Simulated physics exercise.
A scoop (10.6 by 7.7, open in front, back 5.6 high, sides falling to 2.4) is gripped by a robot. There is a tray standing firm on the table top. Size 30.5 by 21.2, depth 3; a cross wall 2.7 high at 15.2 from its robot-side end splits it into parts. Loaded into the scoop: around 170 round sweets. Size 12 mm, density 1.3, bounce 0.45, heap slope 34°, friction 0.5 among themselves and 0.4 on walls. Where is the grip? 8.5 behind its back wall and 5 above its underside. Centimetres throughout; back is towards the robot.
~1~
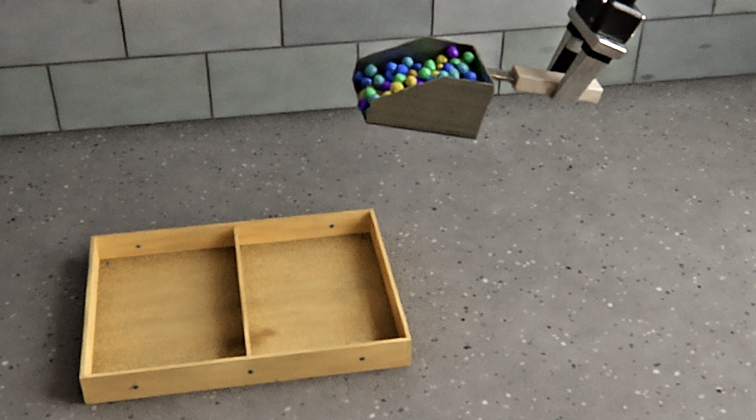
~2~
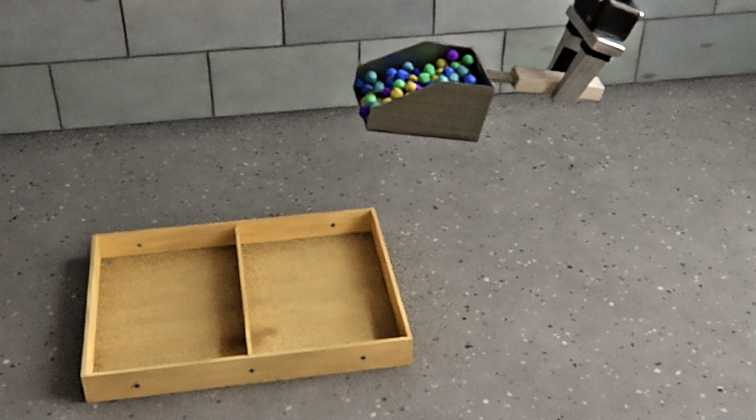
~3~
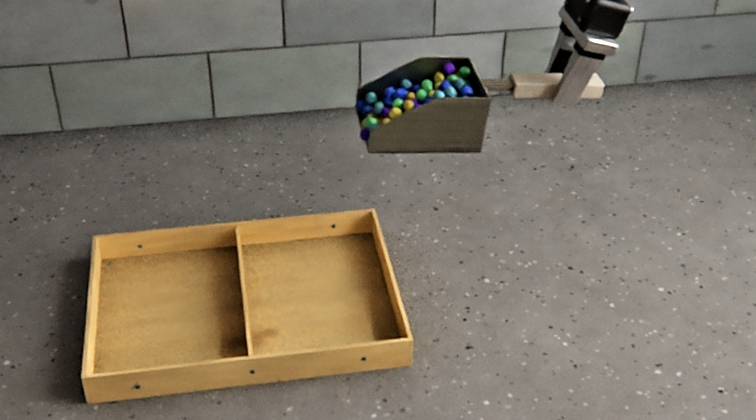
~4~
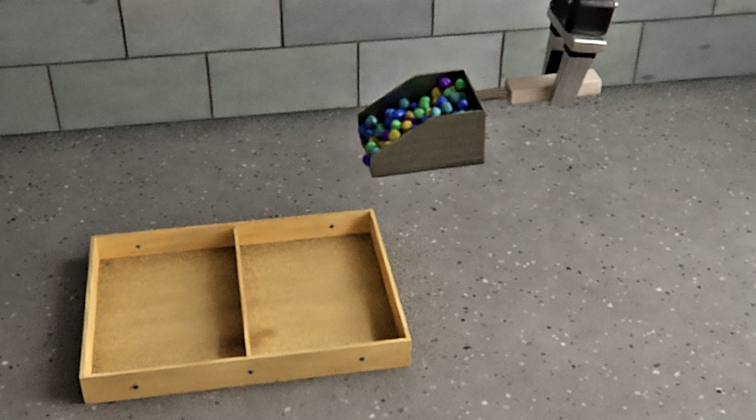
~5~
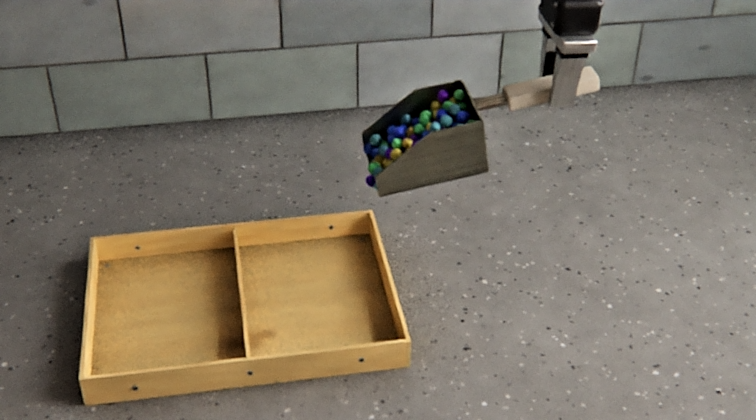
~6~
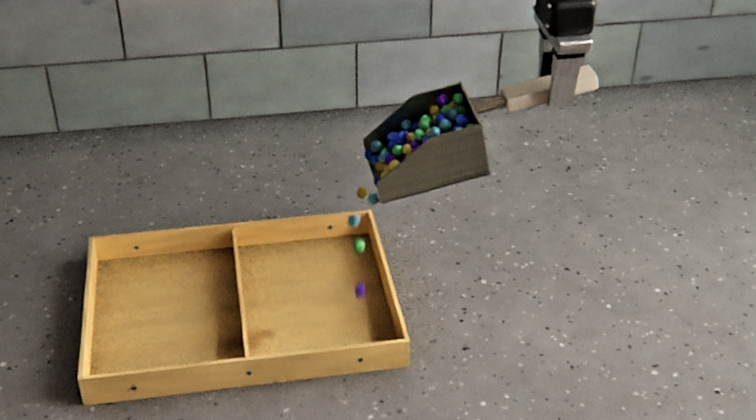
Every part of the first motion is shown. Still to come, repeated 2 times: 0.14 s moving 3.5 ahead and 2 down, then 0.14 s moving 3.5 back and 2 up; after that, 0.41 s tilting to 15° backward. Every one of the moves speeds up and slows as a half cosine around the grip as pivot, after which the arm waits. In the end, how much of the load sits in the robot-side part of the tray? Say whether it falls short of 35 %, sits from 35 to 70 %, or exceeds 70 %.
It exceeds 70 %.
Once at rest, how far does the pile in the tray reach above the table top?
Close to 3.0 cm above the table.
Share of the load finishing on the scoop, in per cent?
My estimate would be some 15 percent.
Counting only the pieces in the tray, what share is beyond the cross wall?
In the far-side part: Roughly 0 %.
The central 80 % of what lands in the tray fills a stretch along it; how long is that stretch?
About 12 centimetres.
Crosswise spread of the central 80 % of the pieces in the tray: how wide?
12 cm.
Then, 0.39 s on, tilted 12° forward, highest piece 17 above the table; 84 on the scoop, 84 in the robot-side part, 6 in flight or on a rim.
Then, 0.78 s on, tilted 3° backward, highest piece 21 above the table; 144 in the robot-side part, 24 on the scoop, 1 in the far-side part, 5 in flight or on a rim.
Then, 1.17 s on, tilted 15° backward, highest piece 24 above the table; 151 in the robot-side part, 22 on the scoop, 1 in the far-side part.
Then, 2.22 s on, tilted 15° backward, highest piece 23 above the table; 151 in the robot-side part, 22 on the scoop, 1 in the far-side part.
In the end, 151 in the robot-side part, 22 on the scoop, 1 in the far-side part. That is 87 % in the robot-side part of the tray.
